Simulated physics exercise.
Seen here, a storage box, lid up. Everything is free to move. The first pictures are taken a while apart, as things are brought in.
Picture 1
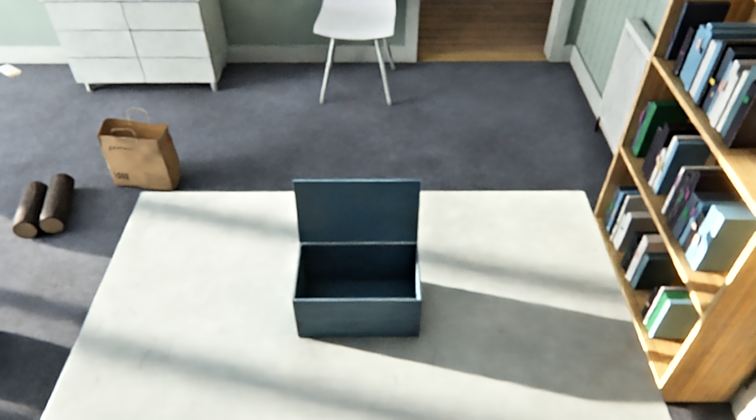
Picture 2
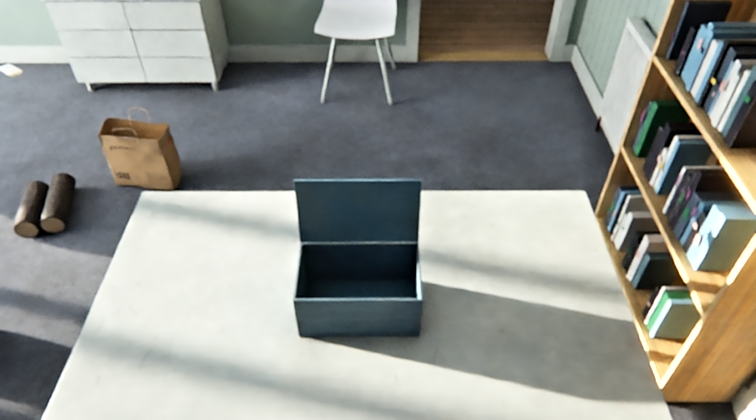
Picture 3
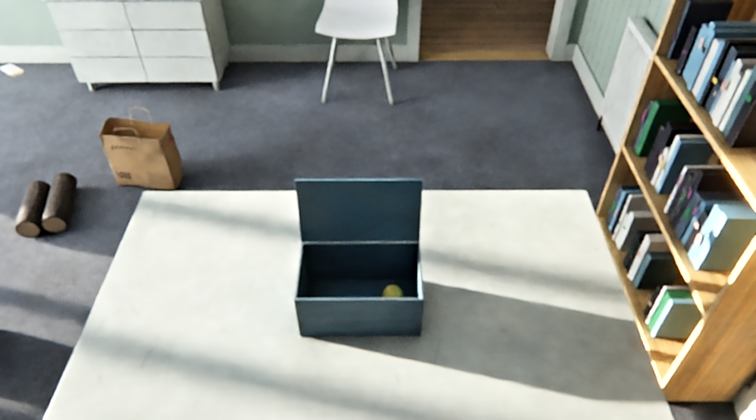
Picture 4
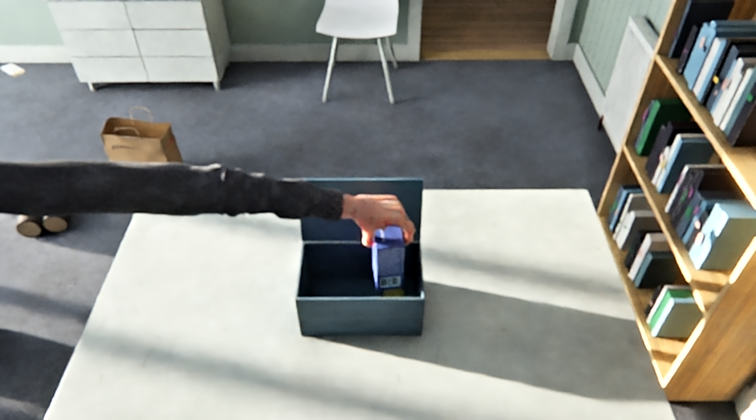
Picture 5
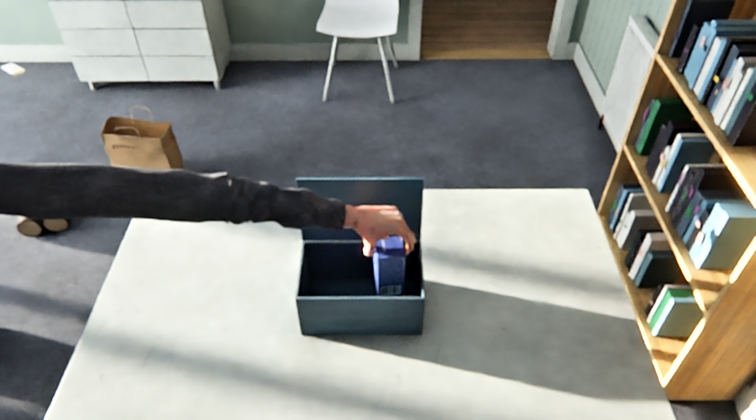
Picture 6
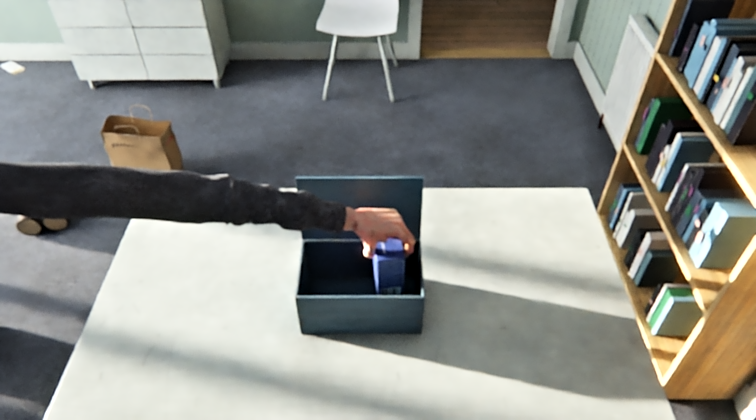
A small yellow object appears inside the open, empty dark blue storage box, near its right end. Then a dark-sleeved arm reaches in from the left, holding a blue carton over that same end, and lowers it slightly into the box, the hand still gripping its top.
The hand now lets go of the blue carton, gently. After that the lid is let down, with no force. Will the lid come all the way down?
The lid shuts flat.
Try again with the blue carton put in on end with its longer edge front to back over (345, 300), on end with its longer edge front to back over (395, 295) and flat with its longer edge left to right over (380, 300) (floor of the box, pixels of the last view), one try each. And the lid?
First try: It is held up; second try: It is held up; third try: It closes.
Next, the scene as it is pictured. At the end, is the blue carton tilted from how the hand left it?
It tips.
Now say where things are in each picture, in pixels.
In the first frame, the last thing is not in view yet.
In the second frame, the last thing is not in view yet.
In the third frame, the last thing is not in view yet.
In the fourth frame, still above its spot; blue carton (388, 256).
In the fifth frame, still above its spot; blue carton (389, 266).
In the sixth frame, in place under the hand; blue carton (388, 268).
Then, 0.40 s after the last picture, blue carton on its side near (358, 298); yellow lemon rolled about its own width.
Then, 1.40 s after the last picture, lid 69° above the rim; blue carton on its side near (350, 298); yellow lemon rolled about its own width.
Then, 1.90 s after the last picture, lid 25° above the rim; blue carton on its side near (350, 298); yellow lemon rolled about its own width.
At rest, lid shut; tipped over in the box, blue carton; yellow lemon in place. Seen from the same camera at the end, blue carton near (350, 298).
